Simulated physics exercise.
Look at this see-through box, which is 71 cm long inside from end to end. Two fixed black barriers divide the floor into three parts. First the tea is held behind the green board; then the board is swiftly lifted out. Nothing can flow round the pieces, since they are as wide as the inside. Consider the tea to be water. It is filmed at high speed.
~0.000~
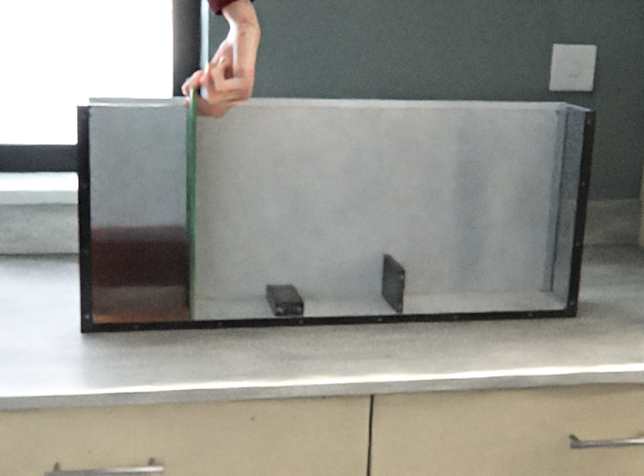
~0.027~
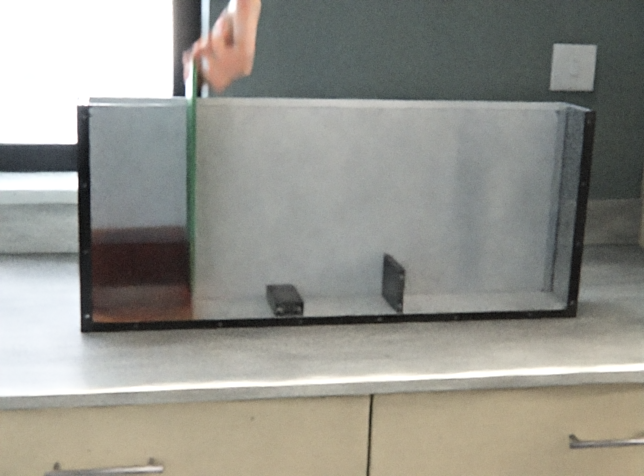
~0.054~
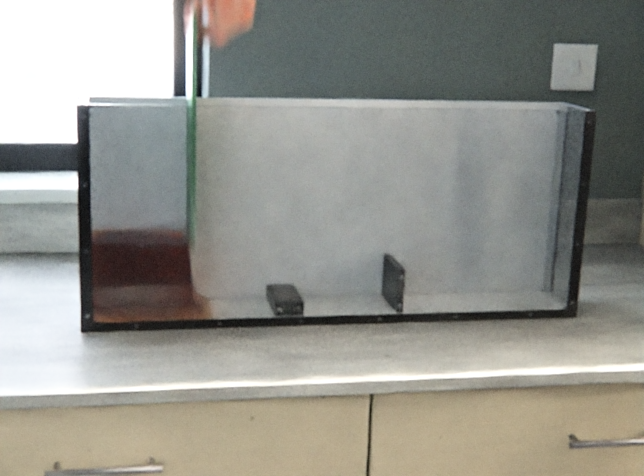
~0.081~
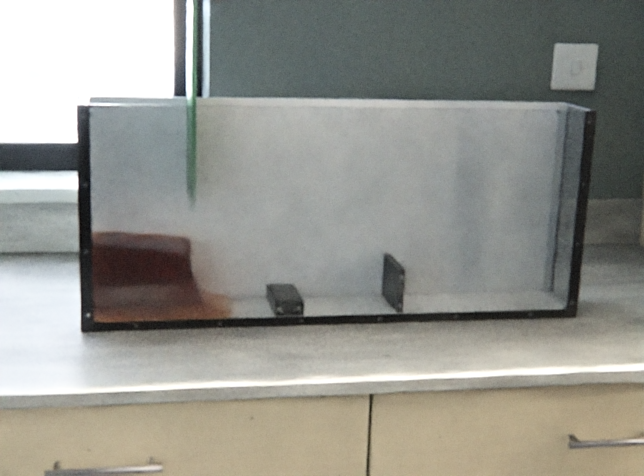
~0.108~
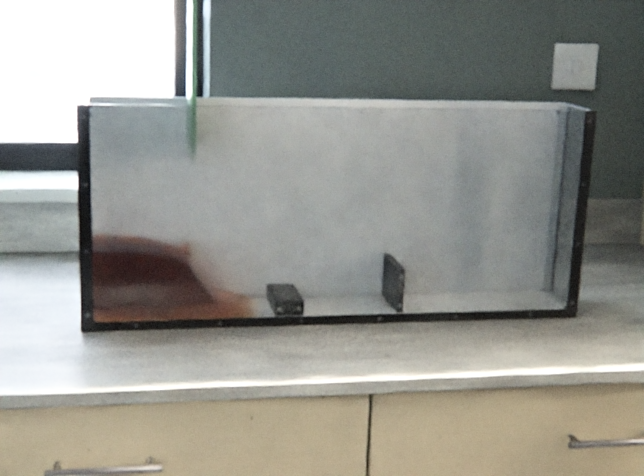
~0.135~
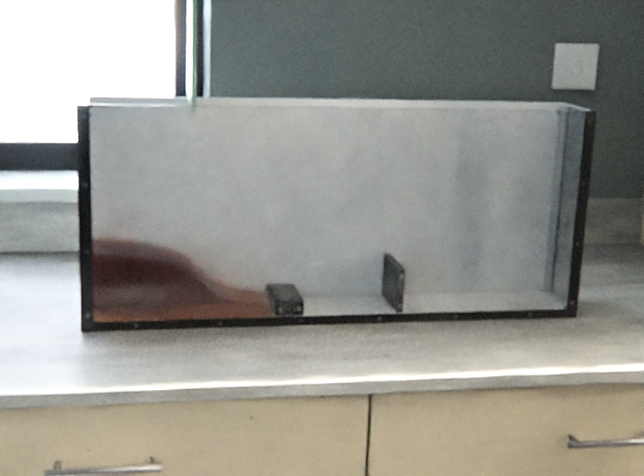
A long clear tank with black edges stands on a pale grey worktop above cream drawers, seen from the front by a still camera. Reddish-brown liquid sits at its left end behind a green board, with two dark blocks, one low and one upright, on the floor to the right. A hand pulls the board upward, and the liquid slumps and spreads rightward along the bottom to the low block.
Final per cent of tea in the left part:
60 per cent.
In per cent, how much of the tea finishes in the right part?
Roughly 6 %.
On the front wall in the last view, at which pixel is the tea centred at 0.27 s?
At about (200, 295).
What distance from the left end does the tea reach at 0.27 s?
Roughly 38 centimetres out.
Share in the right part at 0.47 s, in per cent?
Some 4 per cent.
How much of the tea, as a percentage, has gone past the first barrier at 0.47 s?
About 38 %.
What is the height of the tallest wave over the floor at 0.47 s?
About 6.0 cm.
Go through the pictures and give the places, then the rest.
The tea tops out at (97, 244) by the left wall; its leading edge has got to (190, 318); the board ends at (192, 318); the first barrier (broad) has its top at (290, 303); the second barrier (thin) has its top at (402, 271), in the first frame.
The tea tops out at (97, 244) by the left wall; its leading edge has got to (198, 317); the board ends at (193, 291), in the second frame.
The tea tops out at (97, 246) by the left wall; its leading edge has got to (213, 317); the board ends at (193, 247), in the third frame.
The tea tops out at (97, 248) by the left wall; its leading edge has got to (232, 316); the board ends at (193, 202), in the fourth frame.
The tea tops out at (97, 252) by the left wall; its leading edge has got to (254, 315); the board is clear, in the fifth frame.
The tea tops out at (97, 255) by the left wall; its leading edge has got to (273, 314); the board is clear, in the sixth frame.
Then, 0.27 s in, the shares are 86, 14 and 0 per cent from left to right.
Then, 0.47 s in, the shares are 62, 34 and 4 per cent from left to right.
Then, 0.83 s in, the shares are 48, 46 and 6 per cent from left to right.
Finally, the split from left to right is 60, 33 and 6 per cent.
